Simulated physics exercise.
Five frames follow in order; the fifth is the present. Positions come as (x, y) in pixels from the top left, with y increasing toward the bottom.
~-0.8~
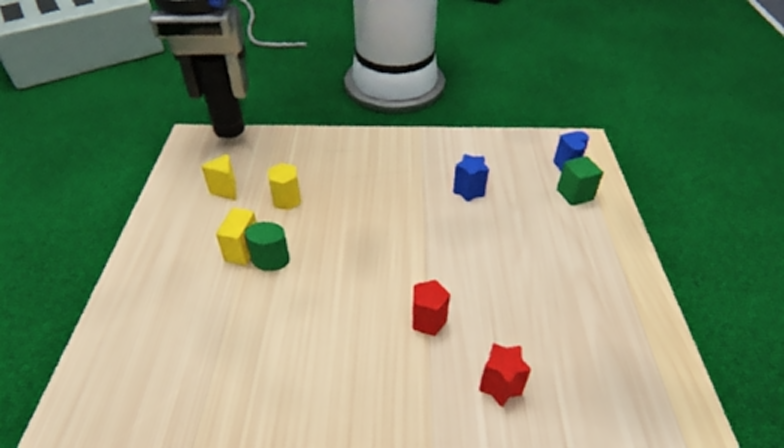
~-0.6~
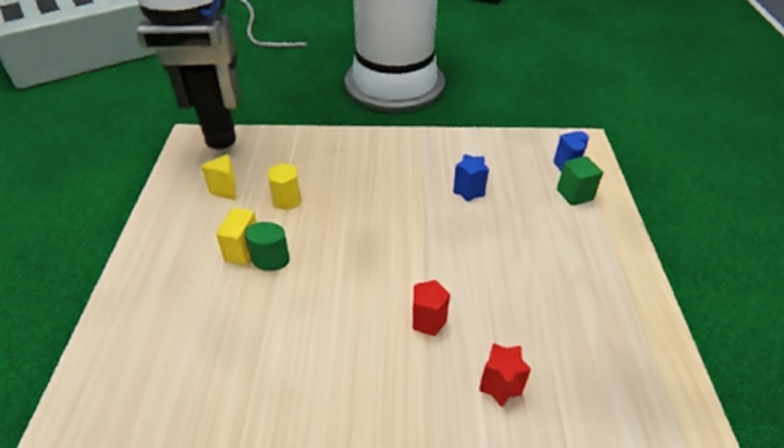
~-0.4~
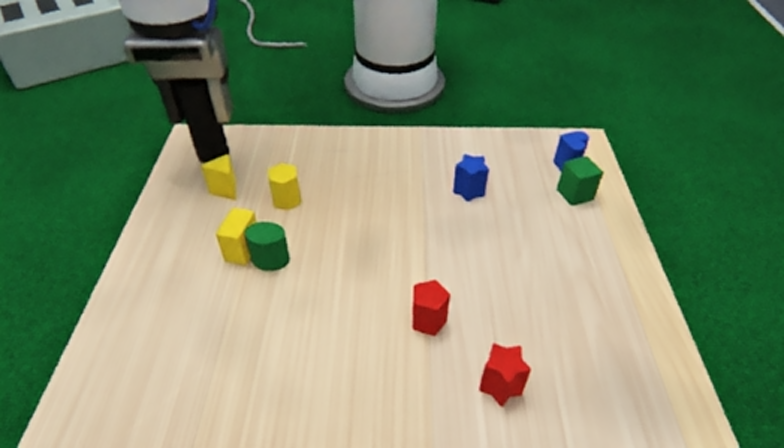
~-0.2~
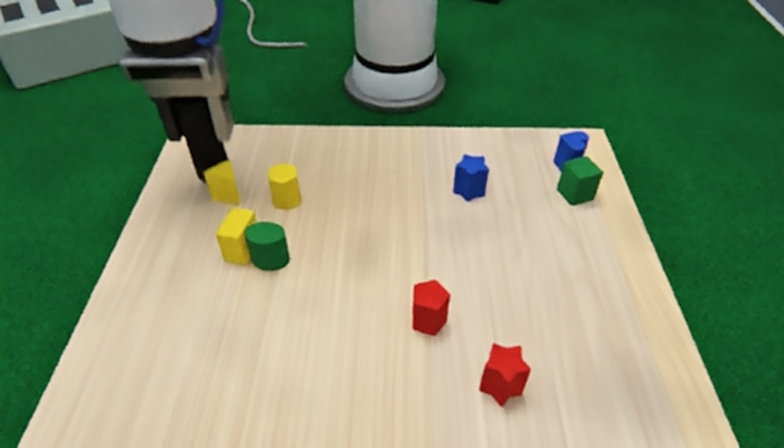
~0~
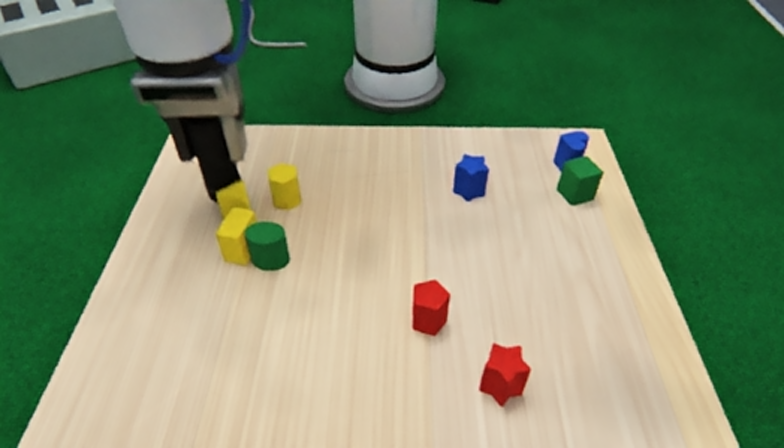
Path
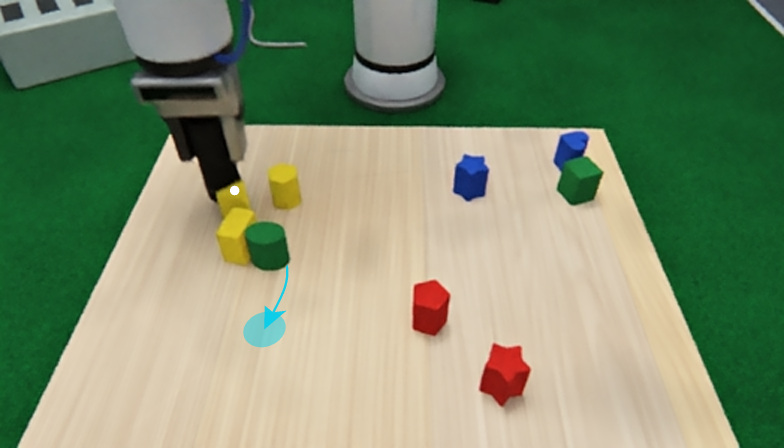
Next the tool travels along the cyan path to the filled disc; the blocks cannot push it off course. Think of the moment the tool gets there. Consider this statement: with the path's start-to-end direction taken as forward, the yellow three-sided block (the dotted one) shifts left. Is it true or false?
True.
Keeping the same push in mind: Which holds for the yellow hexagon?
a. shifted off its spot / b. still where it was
b (still where it was)
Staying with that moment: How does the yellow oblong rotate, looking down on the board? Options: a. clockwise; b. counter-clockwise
I choose a.
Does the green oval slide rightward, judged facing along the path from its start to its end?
Yes, I think so.
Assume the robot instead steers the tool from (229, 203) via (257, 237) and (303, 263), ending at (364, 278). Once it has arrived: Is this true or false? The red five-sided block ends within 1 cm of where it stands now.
That is true.
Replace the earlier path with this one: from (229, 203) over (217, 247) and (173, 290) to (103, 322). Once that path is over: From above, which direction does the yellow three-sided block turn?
Viewed from the top, it goes anticlockwise.
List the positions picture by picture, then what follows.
Tool's lower end at (230, 131); yellow three-sided block at (219, 164); yellow oblong at (235, 222); green oval at (265, 232); yellow hexagon at (282, 172), in the first picture.
Tool at (221, 141); blocks still, in the second picture.
Tool at (214, 155); blocks still, in the third picture.
Tool at (214, 173); yellow three-sided block at (222, 170), in the fourth picture.
Tool at (226, 193); yellow three-sided block at (235, 190); yellow oblong at (235, 222); green oval at (265, 232); yellow hexagon at (282, 172), in the fifth picture.
Drawn move, from (229, 203) by way of (264, 234) and (287, 274) to (265, 329); the dot is on the yellow three-sided block.
On the path given first. One third of the way, tool at (262, 224); yellow three-sided block at (276, 220); yellow oblong at (233, 231), turned 25° clockwise; green oval at (267, 239), turned 20° clockwise.
Two thirds of the way, tool at (285, 265); yellow three-sided block at (303, 264); yellow oblong at (233, 234), turned 35° clockwise; green oval at (263, 278), turned 85° clockwise.
At the end, tool at (262, 319); yellow three-sided block at (305, 276), turned 40° anticlockwise; yellow oblong at (233, 234), turned 35° clockwise; green oval at (227, 336), turned 105° clockwise; yellow hexagon still.
